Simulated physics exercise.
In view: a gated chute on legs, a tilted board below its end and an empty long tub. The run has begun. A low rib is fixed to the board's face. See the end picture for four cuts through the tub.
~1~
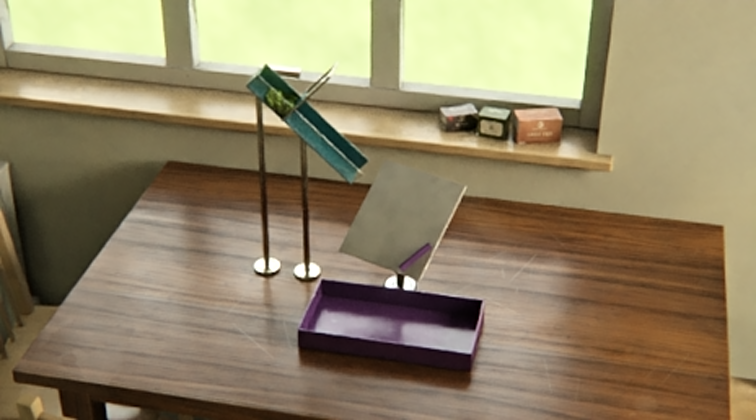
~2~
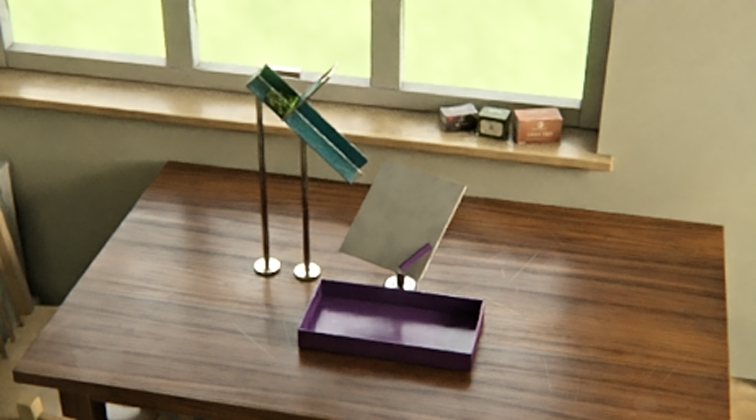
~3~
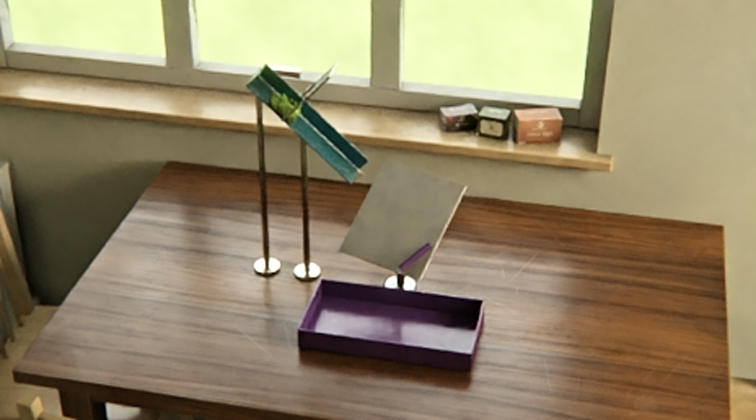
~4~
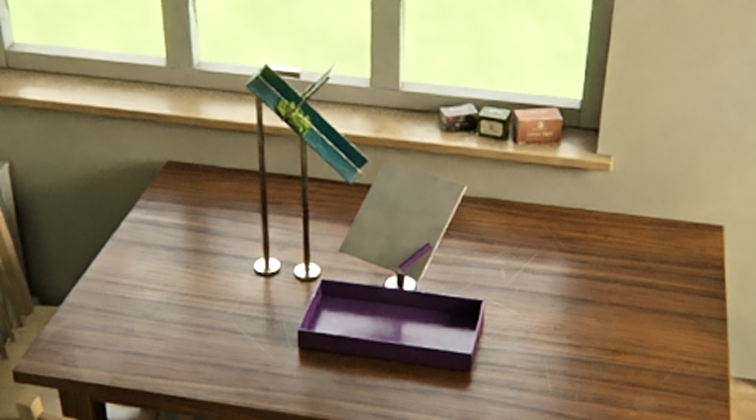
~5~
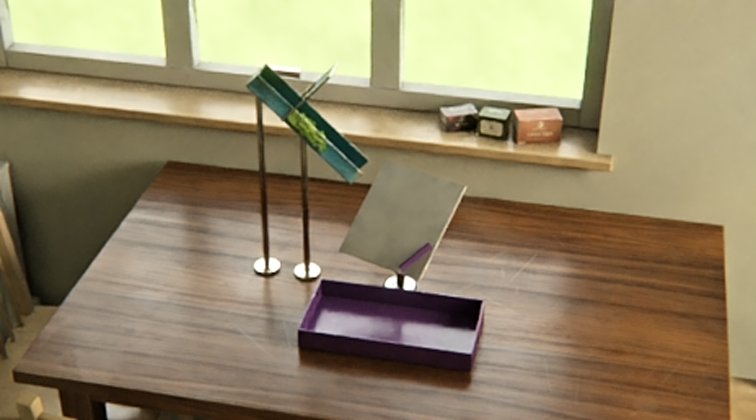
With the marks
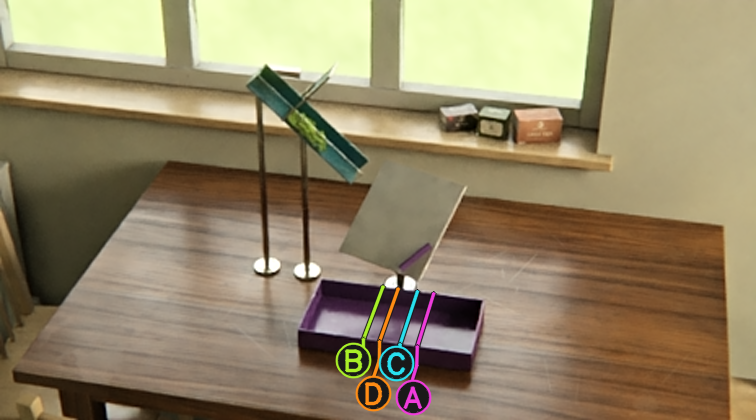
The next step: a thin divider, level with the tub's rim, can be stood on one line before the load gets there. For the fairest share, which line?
Best: B.
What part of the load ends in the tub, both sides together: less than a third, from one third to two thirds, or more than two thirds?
About that: More than two thirds.
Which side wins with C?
Left.
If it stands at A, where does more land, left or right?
More lands on the left.
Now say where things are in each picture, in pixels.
In the first picture, load behind the gate near (283, 103), dried peas; lip of the chute near (354, 178), sloping fairly steeply.
In the second picture, middle of the board near (402, 218), tilted fairly steeply; middle of its low edge near (378, 265); of its high edge near (425, 172).
In the third picture, front corners of the tub near (298, 329) and (471, 353), empty; front of the load near (298, 115).
In the fourth picture, middle of the load near (294, 117); its front near (306, 131), close to a quarter of the way to the lip; rib from (429, 243) to (399, 267).
In the fifth picture, middle of the load near (304, 128); its front near (325, 149), close to half of the way to the lip.
On the marked copy, line A crosses the front rim at (417, 346); line B crosses the front rim at (363, 338); line C crosses the front rim at (400, 343); line D crosses the front rim at (379, 340).
If A is chosen, of what is caught, all but a few on the left of the divider, only a few on the right.
If B is chosen, of what is caught, close to half on the left of the divider, close to half on the right.
If C is chosen, of what is caught, all but a few on the left of the divider, only a few on the right.
If D is chosen, of what is caught, all but a few on the left of the divider, a small share on the right.
